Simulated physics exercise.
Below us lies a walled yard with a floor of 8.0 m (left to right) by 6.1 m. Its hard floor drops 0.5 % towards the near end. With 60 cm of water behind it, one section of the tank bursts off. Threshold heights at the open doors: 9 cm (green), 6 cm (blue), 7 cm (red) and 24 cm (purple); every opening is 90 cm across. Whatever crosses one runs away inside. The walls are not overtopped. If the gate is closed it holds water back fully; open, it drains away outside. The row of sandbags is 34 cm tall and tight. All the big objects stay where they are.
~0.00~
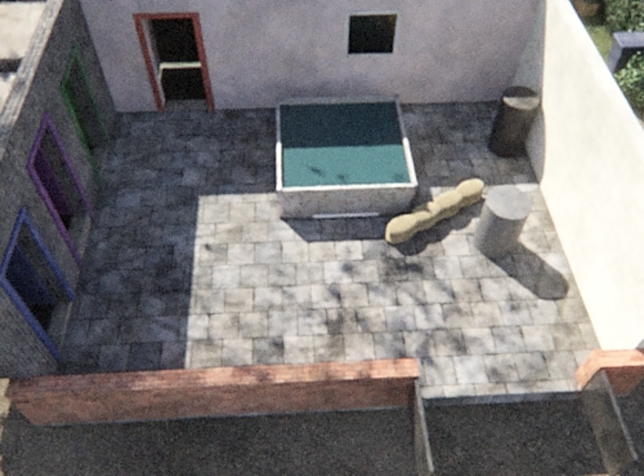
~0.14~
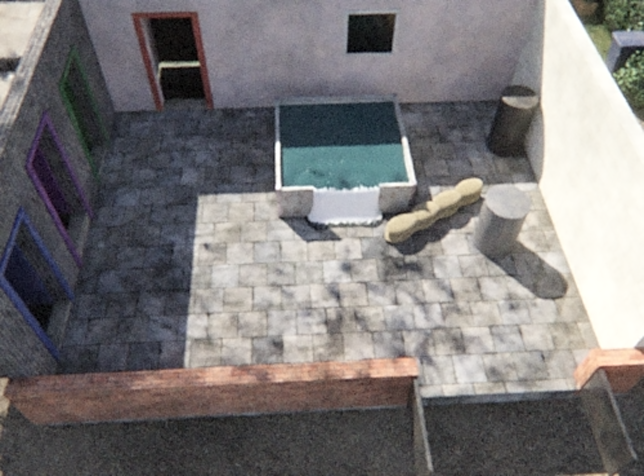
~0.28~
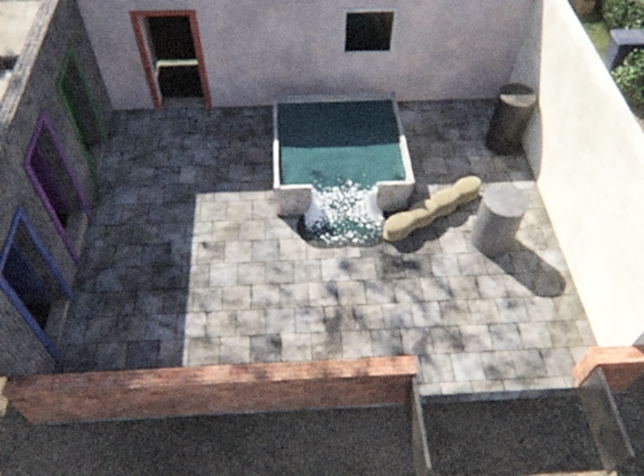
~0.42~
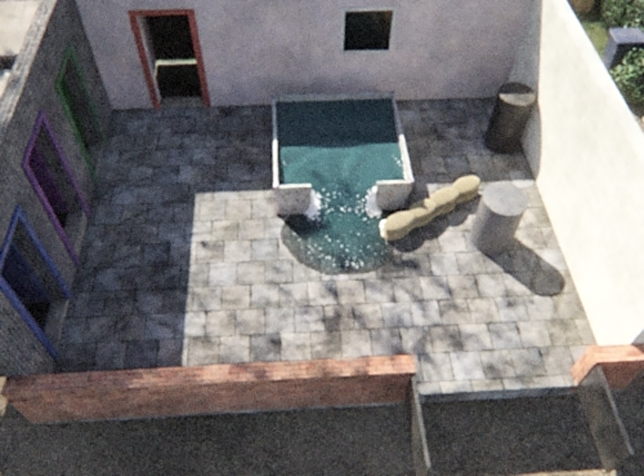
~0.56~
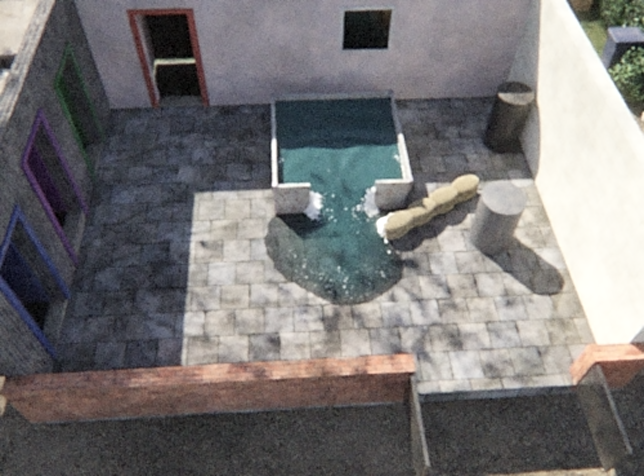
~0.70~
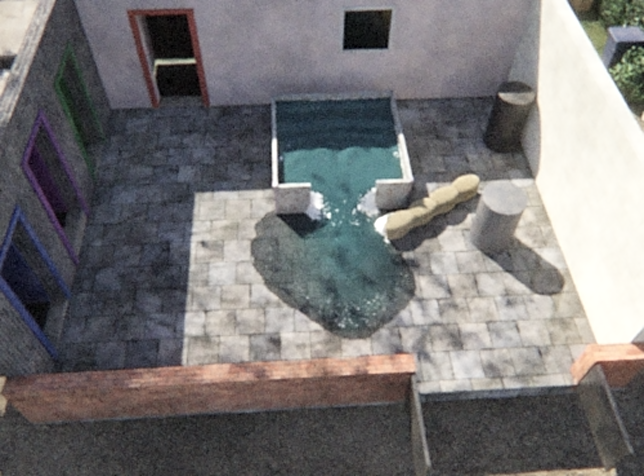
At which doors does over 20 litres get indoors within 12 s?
Door by door: At the green door it stays under the limit; at the blue door it passes the limit; at the red door it keeps below the limit; at the purple door it does not reach the limit.
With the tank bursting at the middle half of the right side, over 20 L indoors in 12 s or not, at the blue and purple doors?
Against that limit: Blue not over, purple below.
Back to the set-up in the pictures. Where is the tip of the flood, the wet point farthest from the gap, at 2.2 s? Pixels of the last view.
Near (100, 395).
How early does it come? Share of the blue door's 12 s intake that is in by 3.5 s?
About 0 per cent.
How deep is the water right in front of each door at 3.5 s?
Depths in cm: Green 0, blue 13, red 0, purple 0.
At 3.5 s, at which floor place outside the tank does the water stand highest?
At about (48, 398).
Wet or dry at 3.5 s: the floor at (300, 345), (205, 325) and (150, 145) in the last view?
In turn: Wet, under water, still dry.
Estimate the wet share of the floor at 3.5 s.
Near 35 per cent is wet.
After 1.4 s water covers 20 % of the floor and is deepest (36 cm) near (339, 215); green door not reached, blue door not reached, red door not reached, purple door not reached.
After 2.2 s water covers 30 % of the floor and is deepest (32 cm) near (344, 381); green door not reached, blue door not reached, red door not reached, purple door not reached.
After 3.5 s water covers 35 % of the floor and is deepest (27 cm) near (48, 398); green door not reached, blue door 13 cm at the sill, 1 L in, red door not reached, purple door not reached.
After 7.0 s water covers 60 % of the floor and is deepest (16 cm) near (48, 398); green door 3 cm at the sill, 0 L in, blue door 13 cm at the sill, 106 L in, red door 4 cm at the sill, 0 L in, purple door 6 cm at the sill, 0 L in.
After 12.0 s water covers 90 % of the floor and is deepest (8 cm) near (61, 397); green door 4 cm at the sill, 0 L in, blue door 7 cm at the sill, 143 L in, red door 5 cm at the sill, 0 L in, purple door 4 cm at the sill, 0 L in.
